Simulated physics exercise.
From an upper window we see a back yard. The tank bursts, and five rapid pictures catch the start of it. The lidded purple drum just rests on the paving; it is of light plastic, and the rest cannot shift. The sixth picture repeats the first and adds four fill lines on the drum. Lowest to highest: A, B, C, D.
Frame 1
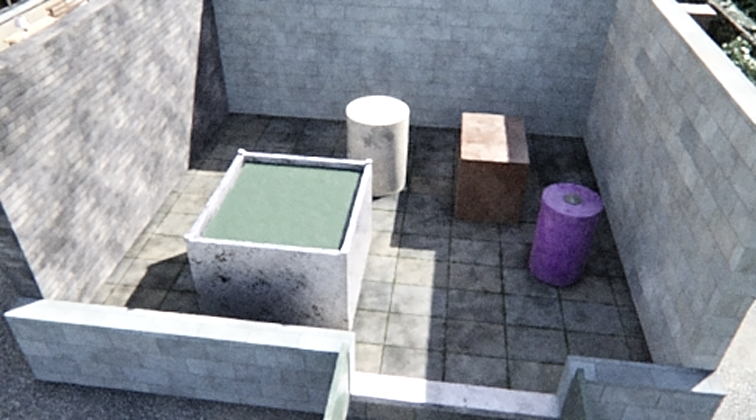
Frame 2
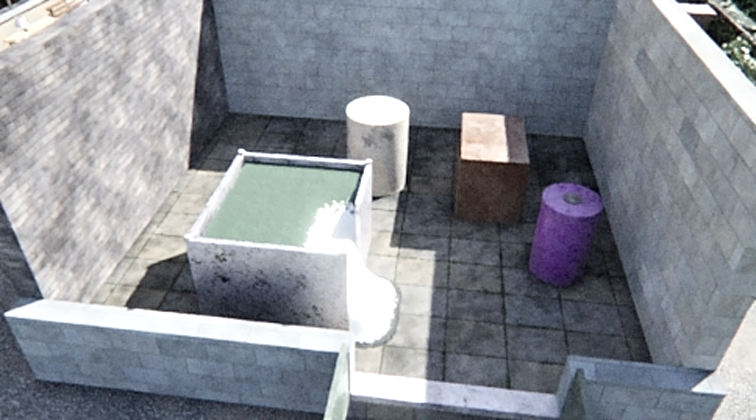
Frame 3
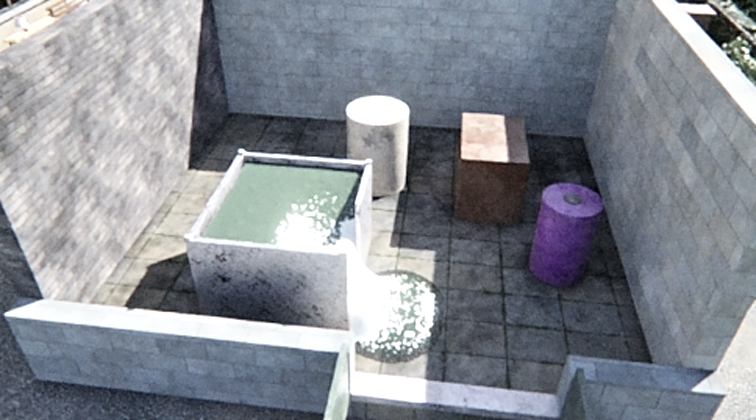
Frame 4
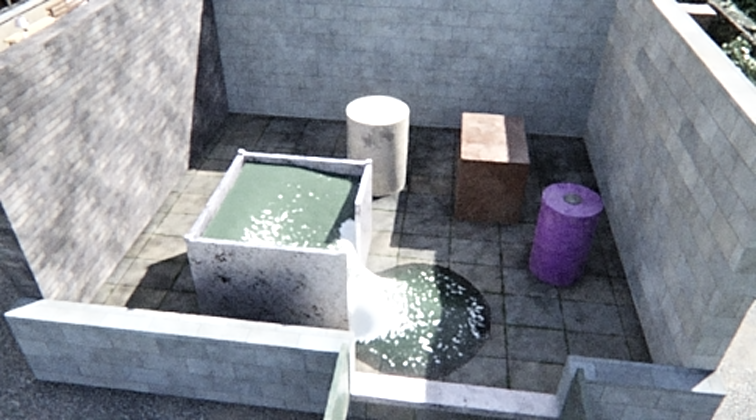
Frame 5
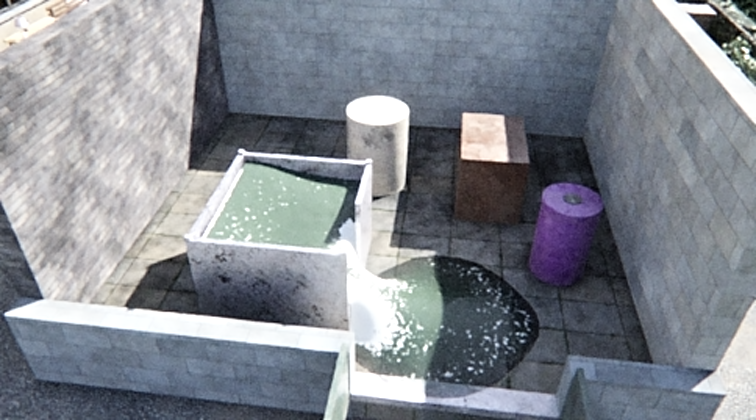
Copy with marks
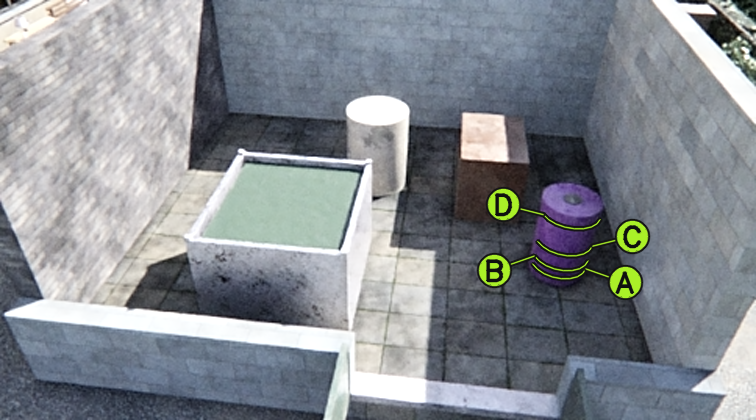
A walled yard's full tank pours water out, and a dark puddle spreads rightward across the paving.
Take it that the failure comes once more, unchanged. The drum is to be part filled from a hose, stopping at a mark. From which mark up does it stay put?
I would pick mark C.
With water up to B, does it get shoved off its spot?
Yes, it does.
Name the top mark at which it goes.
The answer is B.
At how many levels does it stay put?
Two of them.
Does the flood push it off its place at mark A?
Yes.
In lime, A at (561, 278); B at (563, 270); C at (567, 255); D at (574, 228); from the bottom up A, B, C, D.
With A, it is pushed about 5 times its own width away.
With B, it is pushed about its own width away.
With C, it does not move.
With D, it does not move.
